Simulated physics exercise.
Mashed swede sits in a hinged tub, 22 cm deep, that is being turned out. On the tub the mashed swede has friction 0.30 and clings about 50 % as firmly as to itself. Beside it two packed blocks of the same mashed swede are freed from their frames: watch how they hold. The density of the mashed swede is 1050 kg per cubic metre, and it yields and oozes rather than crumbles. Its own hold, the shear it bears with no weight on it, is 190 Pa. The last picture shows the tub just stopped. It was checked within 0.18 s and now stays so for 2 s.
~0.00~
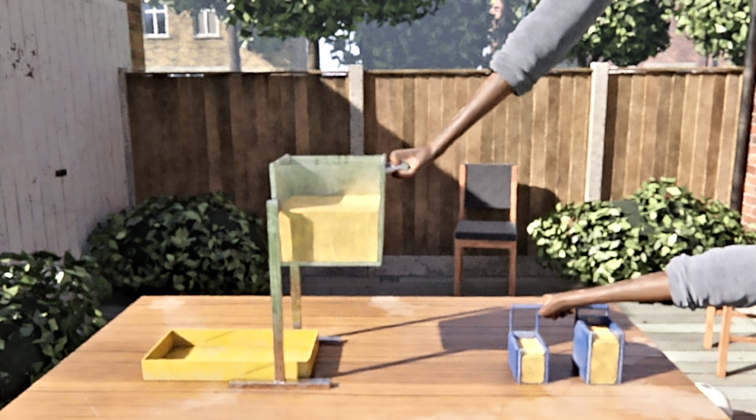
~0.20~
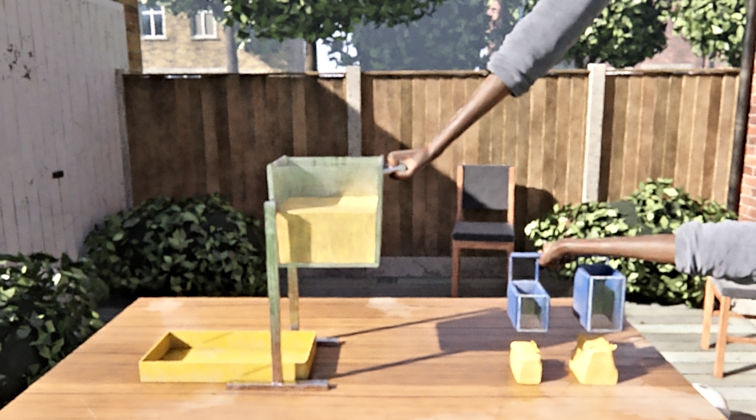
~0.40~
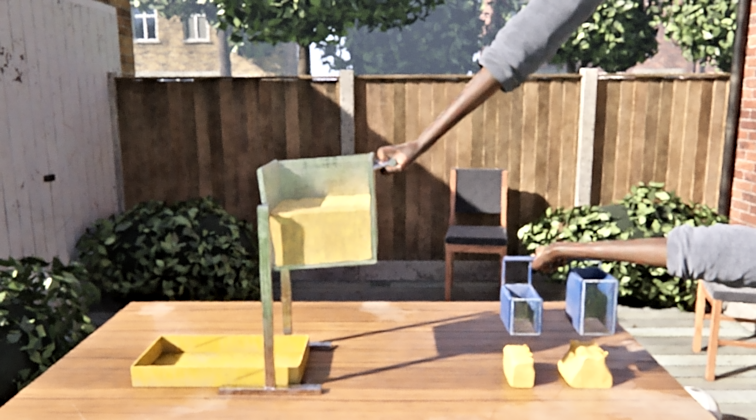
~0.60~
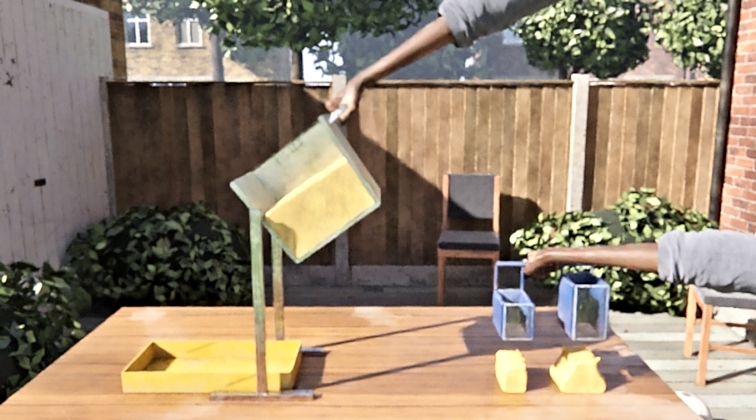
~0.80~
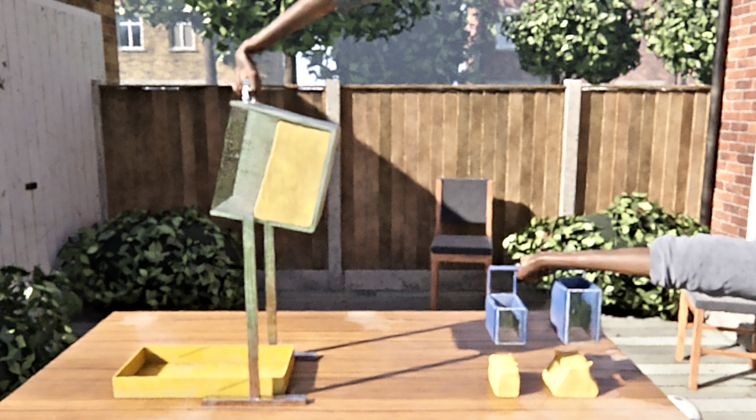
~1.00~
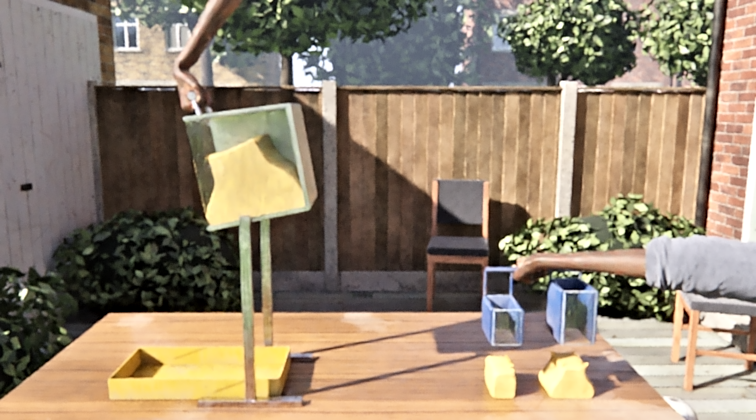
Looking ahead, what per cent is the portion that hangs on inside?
It comes to some 32 %.
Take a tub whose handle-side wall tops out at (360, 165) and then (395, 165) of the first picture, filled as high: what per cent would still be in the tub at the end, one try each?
In that order: 40 %, 25 %.
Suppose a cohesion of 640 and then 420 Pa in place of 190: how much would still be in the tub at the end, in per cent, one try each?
In that order: 60 %, 50 %.
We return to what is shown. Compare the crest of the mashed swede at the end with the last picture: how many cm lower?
About 12 cm.
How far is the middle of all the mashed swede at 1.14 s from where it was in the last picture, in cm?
Roughly 9 cm.
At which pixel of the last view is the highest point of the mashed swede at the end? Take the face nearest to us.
Near (267, 194).
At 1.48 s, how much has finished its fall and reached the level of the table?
Some 55 per cent.
By 1.14 s, the tub is at 100 degrees and holds 62 %.
By 1.31 s, the tub is at 100 degrees and holds 39 %.
By 1.48 s, the tub is at 100 degrees and holds 35 %.
By 1.65 s, the tub is at 100 degrees and holds 33 %.
By 3.00 s, at the end, the tub is at 100 degrees and holds 32 %.
